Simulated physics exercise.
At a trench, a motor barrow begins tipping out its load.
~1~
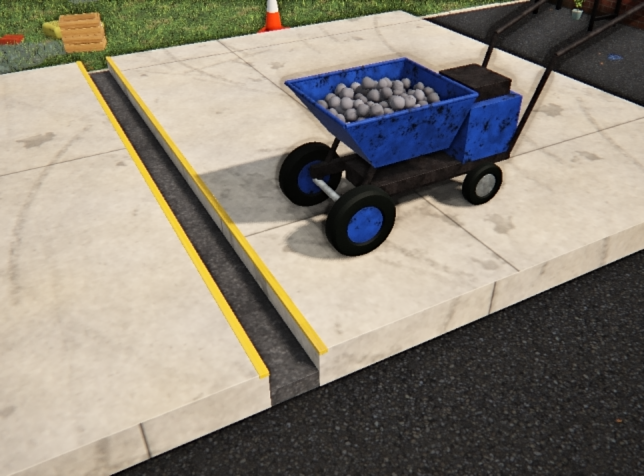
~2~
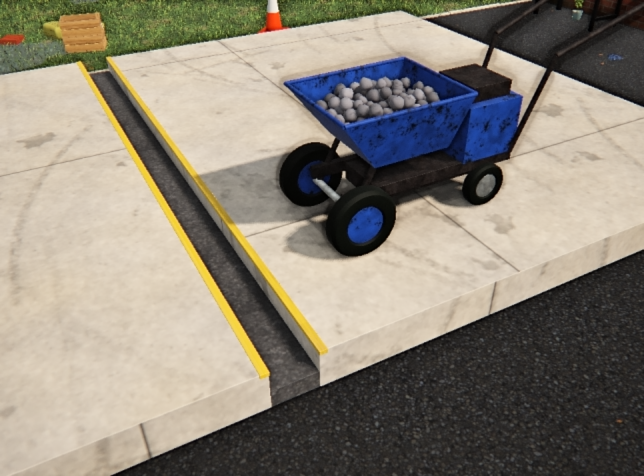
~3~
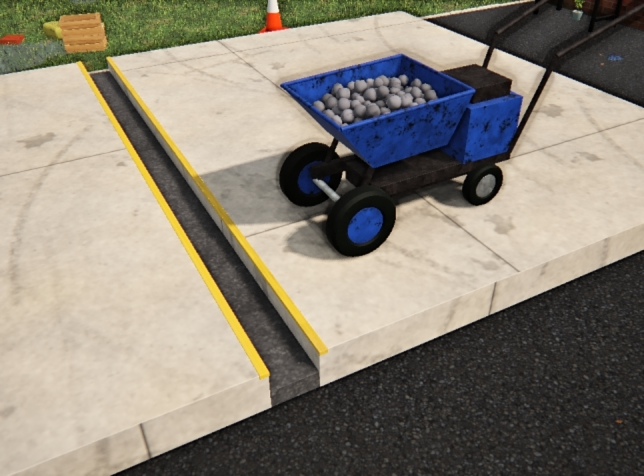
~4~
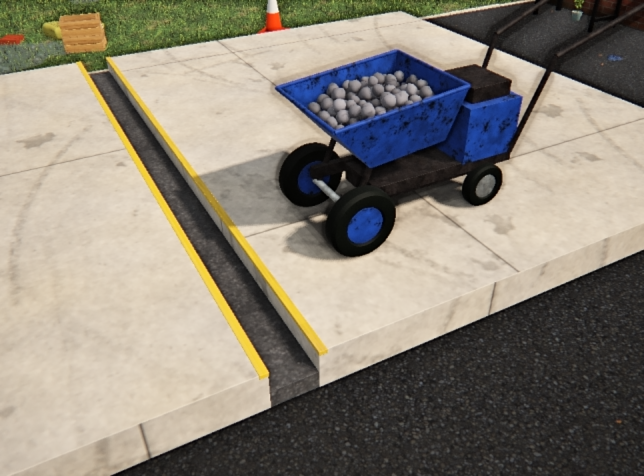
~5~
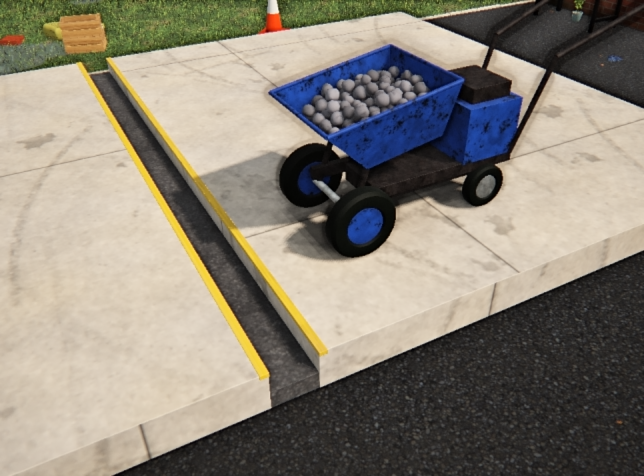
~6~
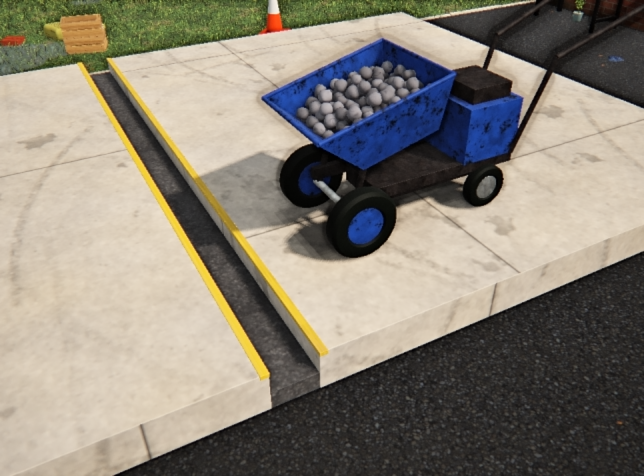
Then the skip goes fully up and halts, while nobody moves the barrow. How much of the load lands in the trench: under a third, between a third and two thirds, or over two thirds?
What ends in the trench is going to be one-third to two-thirds of the load.
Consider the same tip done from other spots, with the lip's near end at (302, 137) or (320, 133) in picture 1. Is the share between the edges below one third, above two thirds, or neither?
Lab note - position 1: Under a third; position 2: Under a third.
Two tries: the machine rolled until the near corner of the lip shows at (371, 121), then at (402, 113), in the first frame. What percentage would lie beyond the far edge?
About 20 percent at the first place and about 0 percent at the second.
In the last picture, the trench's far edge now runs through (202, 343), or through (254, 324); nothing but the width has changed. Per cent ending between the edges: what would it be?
In order: 90 per cent, then 30 per cent.
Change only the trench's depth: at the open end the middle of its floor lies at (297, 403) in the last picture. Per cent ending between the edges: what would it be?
About 60 %.
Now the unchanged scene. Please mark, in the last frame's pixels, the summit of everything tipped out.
The peak rests near (178, 264).
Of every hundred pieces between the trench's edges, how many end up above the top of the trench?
About 20 %.
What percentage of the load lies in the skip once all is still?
About 0 per cent.
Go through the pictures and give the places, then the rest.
In the first picture, lip of the skip (346, 127), level; top of the load (394, 102), round cobbles; first edge of the trench (293, 308); far edge (237, 328), the trench under half as wide as the skip, and about half as deep as wide.
In the second picture, lip of the skip (345, 128), level; top of the load (393, 102).
In the third picture, lip of the skip (341, 130), tipped barely; top of the load (391, 100).
In the fourth picture, lip of the skip (335, 133), tipped a little; top of the load (386, 98).
In the fifth picture, lip of the skip (327, 138), tipped a little; top of the load (391, 92).
In the sixth picture, lip of the skip (319, 145), tipped clearly; top of the load (393, 83); first edge of the trench (294, 310); far edge (238, 330).
Just after the last frame, skip tipped steeply; every one in the skip.
A moment on, skip tipped right over; the larger part in the skip; about a tenth in or heaped over the trench; about a tenth beyond it; about a tenth falling.
Further on, skip tipped right over; about a tenth in the skip; roughly half in or heaped over the trench; roughly half beyond it.
When it is over, skip tipped right over; just a few short of the trench; roughly half in or heaped over the trench; roughly half beyond it.
